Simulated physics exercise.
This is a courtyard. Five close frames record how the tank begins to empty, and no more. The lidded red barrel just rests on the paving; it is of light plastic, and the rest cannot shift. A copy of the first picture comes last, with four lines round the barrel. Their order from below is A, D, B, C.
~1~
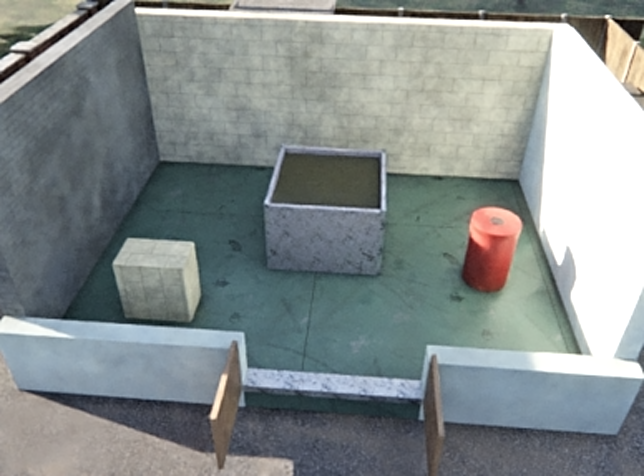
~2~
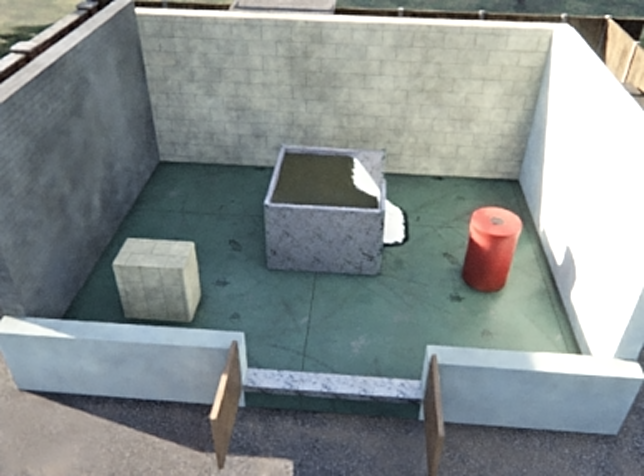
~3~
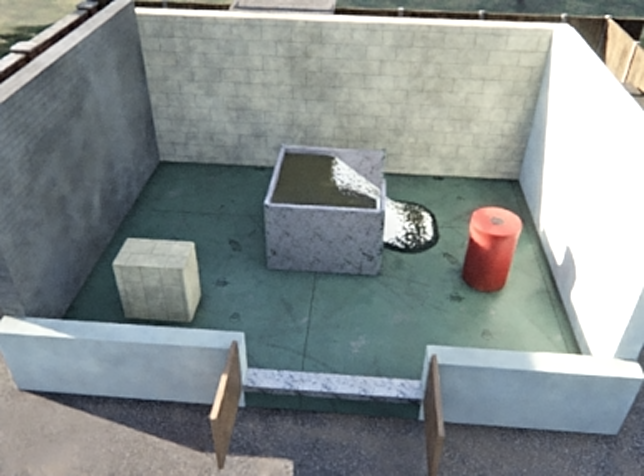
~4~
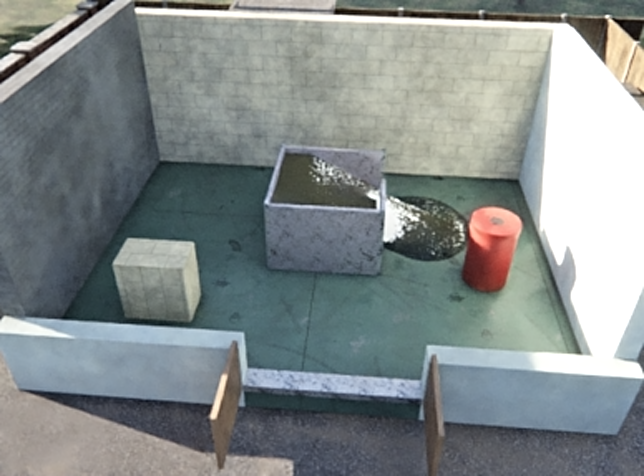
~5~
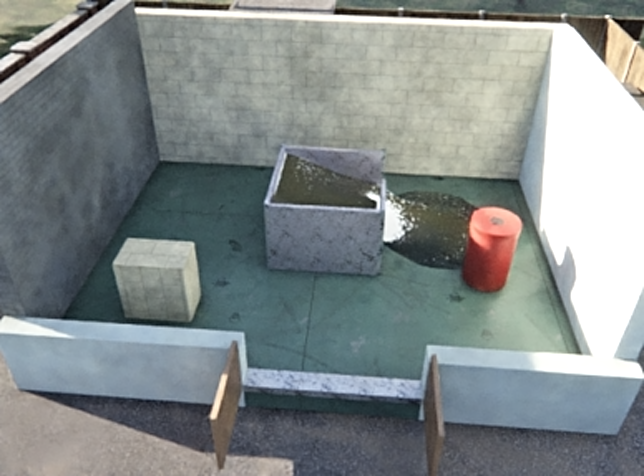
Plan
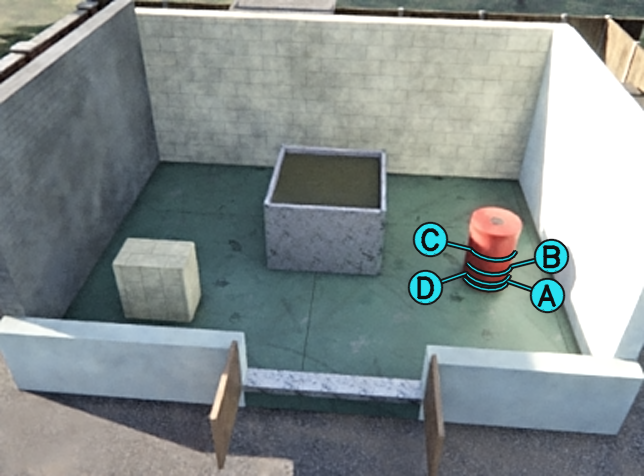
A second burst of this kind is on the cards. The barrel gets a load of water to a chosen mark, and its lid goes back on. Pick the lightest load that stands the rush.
I would pick line B.
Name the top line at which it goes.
That would be D.
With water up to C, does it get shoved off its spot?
No, that is safe.
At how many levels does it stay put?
Two.
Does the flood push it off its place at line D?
Yes, it does.
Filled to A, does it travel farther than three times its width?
Yes, it does.
On the marked copy, A at (488, 289); B at (491, 274); C at (495, 260); D at (489, 284); from the bottom up A, D, B, C.
With A, it is pushed about 6 times its own width away.
With B, it does not move.
With C, it does not move.
With D, it is pushed about its own width away.
